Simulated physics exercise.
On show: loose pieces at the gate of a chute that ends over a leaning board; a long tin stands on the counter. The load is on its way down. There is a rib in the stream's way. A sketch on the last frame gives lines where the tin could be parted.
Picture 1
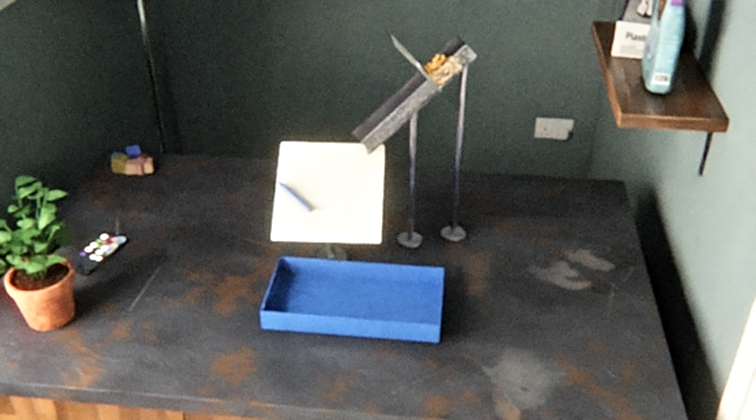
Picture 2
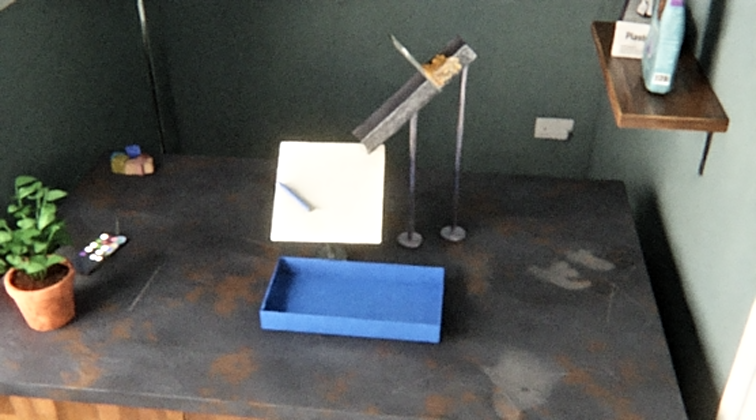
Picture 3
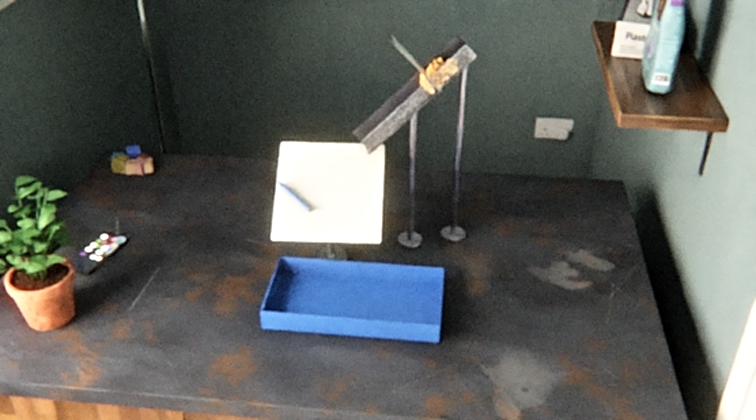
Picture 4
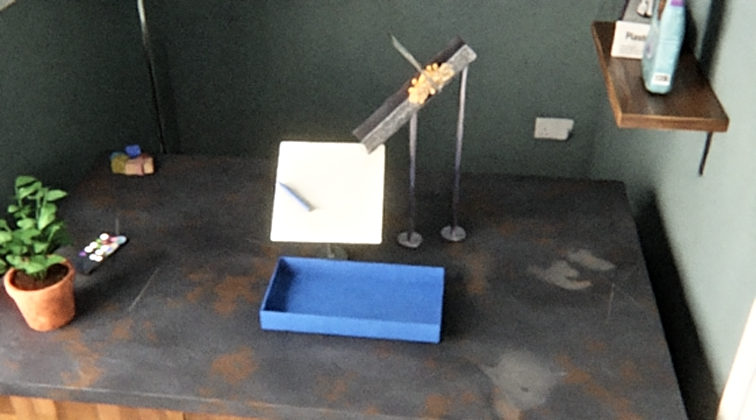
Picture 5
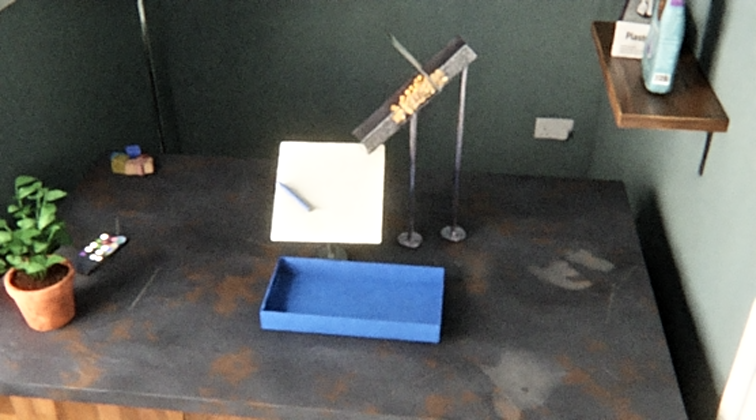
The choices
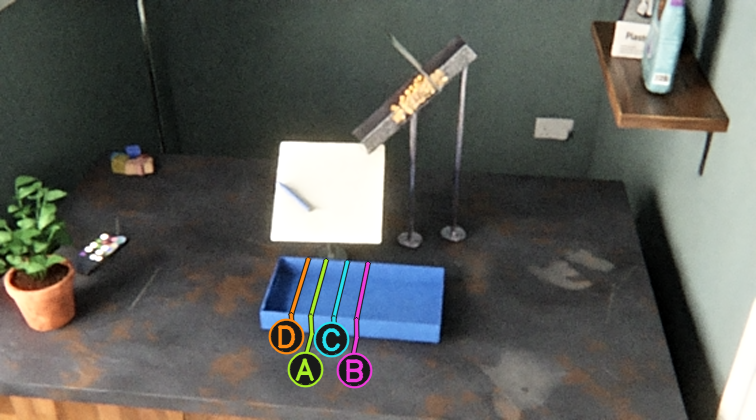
On a dark, worn counter, an inclined chute stands above a pale tilted board and an empty blue tin. A cluster of small orange-brown beads spreads out and slides partway down the chute toward the lower left.
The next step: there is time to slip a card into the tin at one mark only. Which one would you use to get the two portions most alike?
A works best here.
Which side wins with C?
Left.
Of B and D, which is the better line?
D.
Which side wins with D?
Right.
On the marked copy, line A crosses the front rim at (310, 315); line B crosses the front rim at (356, 318); line C crosses the front rim at (334, 317); line D crosses the front rim at (291, 313).
With A, of what is caught, roughly a third on the left of the divider, roughly two thirds on the right.
With B, of what is caught, almost all on the left of the divider, just a few on the right.
With C, of what is caught, almost all on the left of the divider, about a tenth on the right.
With D, of what is caught, about a tenth on the left of the divider, the larger part on the right.
